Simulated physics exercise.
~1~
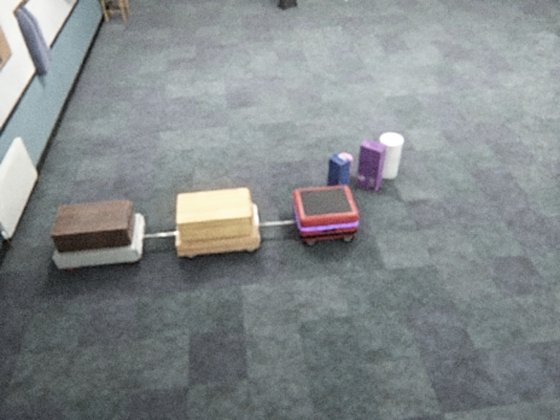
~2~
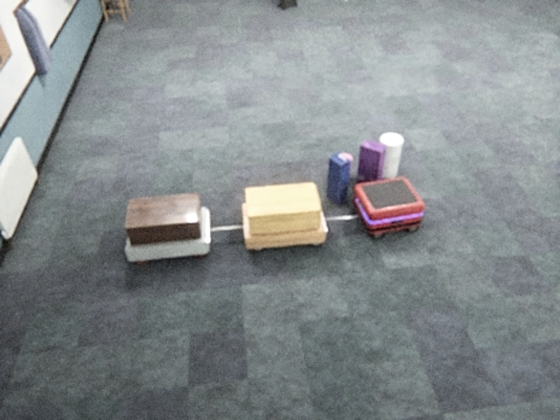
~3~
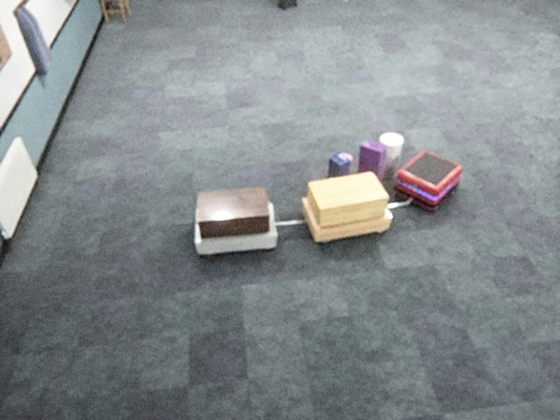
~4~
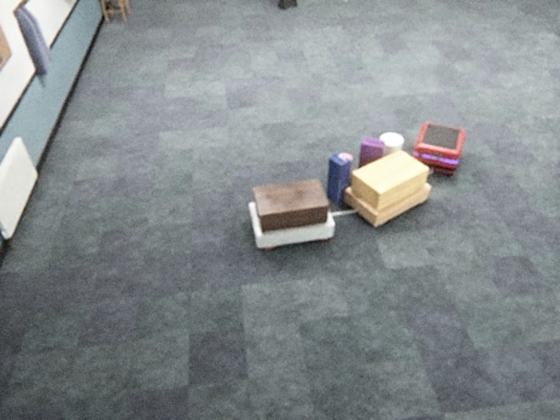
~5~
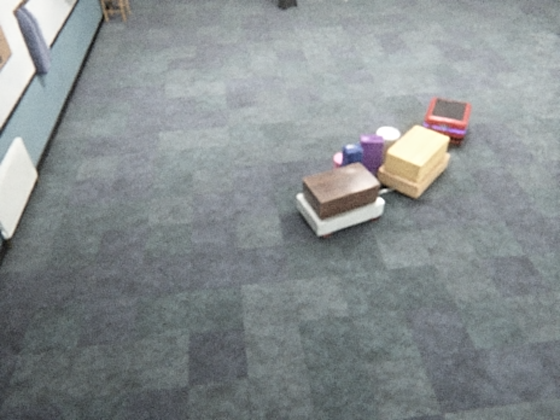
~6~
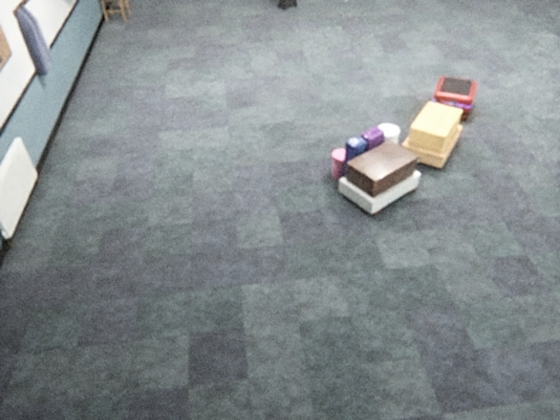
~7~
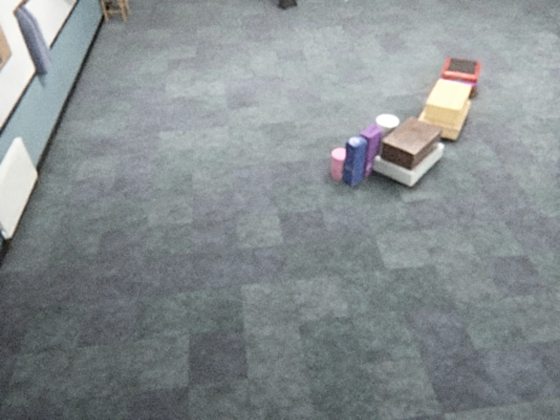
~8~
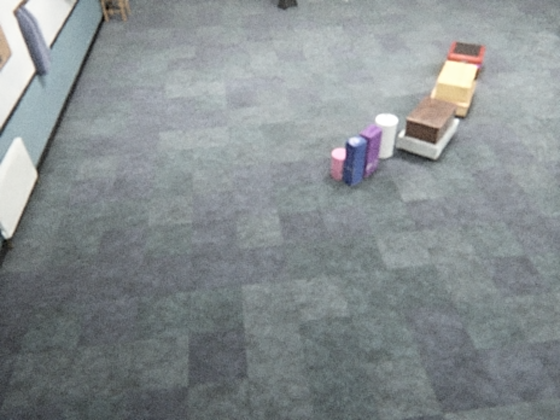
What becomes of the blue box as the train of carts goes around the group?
The blue box is shifted a short way from its spot, and it stays upright beside the pink pail.
